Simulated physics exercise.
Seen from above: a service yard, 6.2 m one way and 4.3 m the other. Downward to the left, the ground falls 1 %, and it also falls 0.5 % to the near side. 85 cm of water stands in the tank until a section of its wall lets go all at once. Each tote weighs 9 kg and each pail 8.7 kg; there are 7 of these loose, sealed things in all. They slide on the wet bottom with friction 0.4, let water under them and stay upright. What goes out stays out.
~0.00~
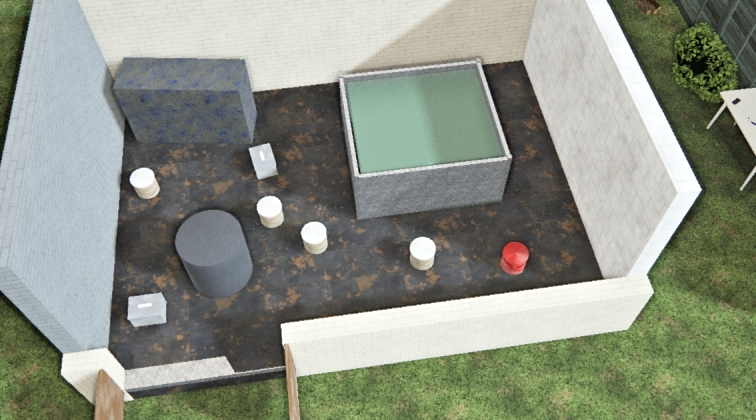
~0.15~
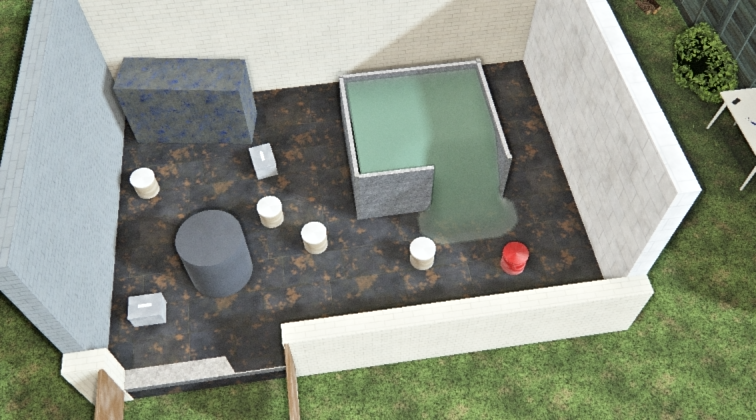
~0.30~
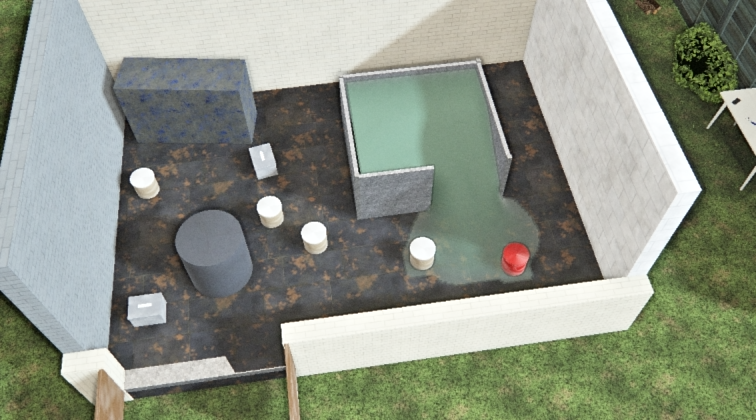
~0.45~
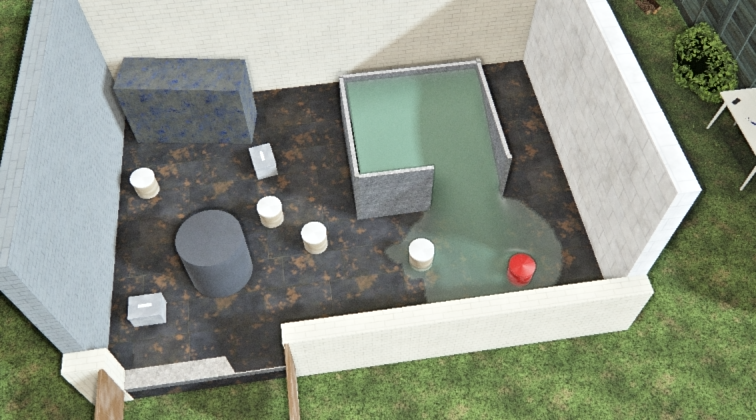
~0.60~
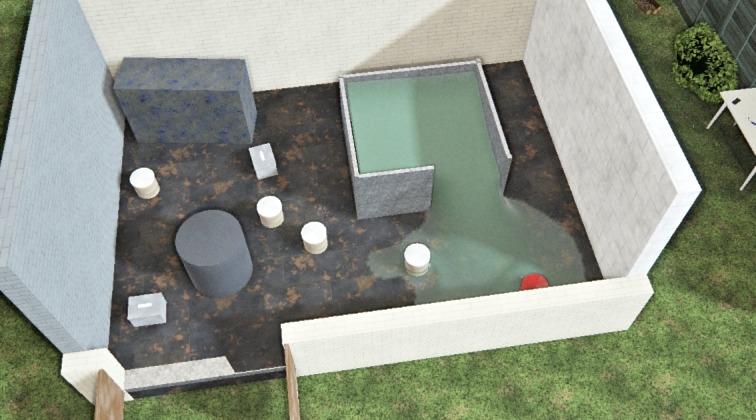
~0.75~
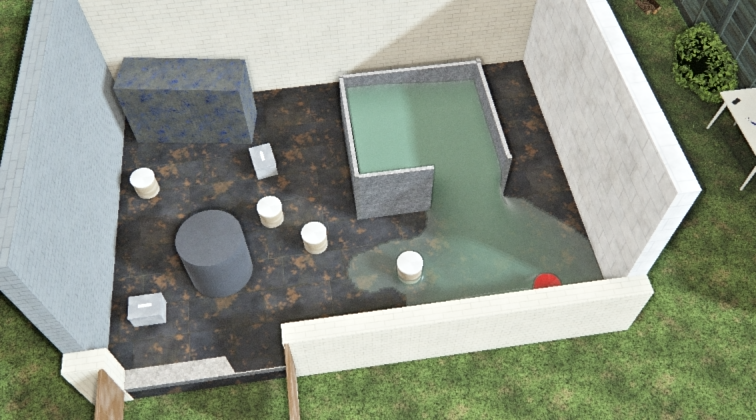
Service yard from above, green water spreading from a gap in a walled tank, shifting a red pail and a white tub.
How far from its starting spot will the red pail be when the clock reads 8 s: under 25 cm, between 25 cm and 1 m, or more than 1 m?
The red pail ends up more than 1 m from where it began.
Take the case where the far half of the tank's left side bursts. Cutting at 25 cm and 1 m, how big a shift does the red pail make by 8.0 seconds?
The red pail remains in place.
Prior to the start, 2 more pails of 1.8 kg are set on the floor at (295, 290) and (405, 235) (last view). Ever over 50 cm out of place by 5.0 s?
In the order asked: Clear of the mark; shy of the mark.
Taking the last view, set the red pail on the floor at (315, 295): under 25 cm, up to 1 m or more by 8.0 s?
I'd say it lands far off.
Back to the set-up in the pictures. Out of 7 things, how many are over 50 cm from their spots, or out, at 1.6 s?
2 in all.
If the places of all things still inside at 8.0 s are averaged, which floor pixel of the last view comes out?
At about (269, 209).
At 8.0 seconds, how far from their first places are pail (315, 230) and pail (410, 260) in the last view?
10 cm and 100 cm, respectively.
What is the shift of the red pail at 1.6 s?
It is about 80 cm out of place by then.
After 1.6 s the red pail is near (586, 224), 0.9 m from its start, afloat; 0 of 7 are out; 1 afloat.
After 3.6 s the red pail is near (462, 57), 3.4 m from its start, afloat; 0 of 7 are out; 1 afloat.
After 5.6 s the red pail is near (266, 101), 4.3 m from its start, aground; 0 of 7 are out; 2 afloat.
After 8.0 s the red pail is near (266, 122), 4.0 m from its start, afloat; 0 of 7 are out; 4 afloat.
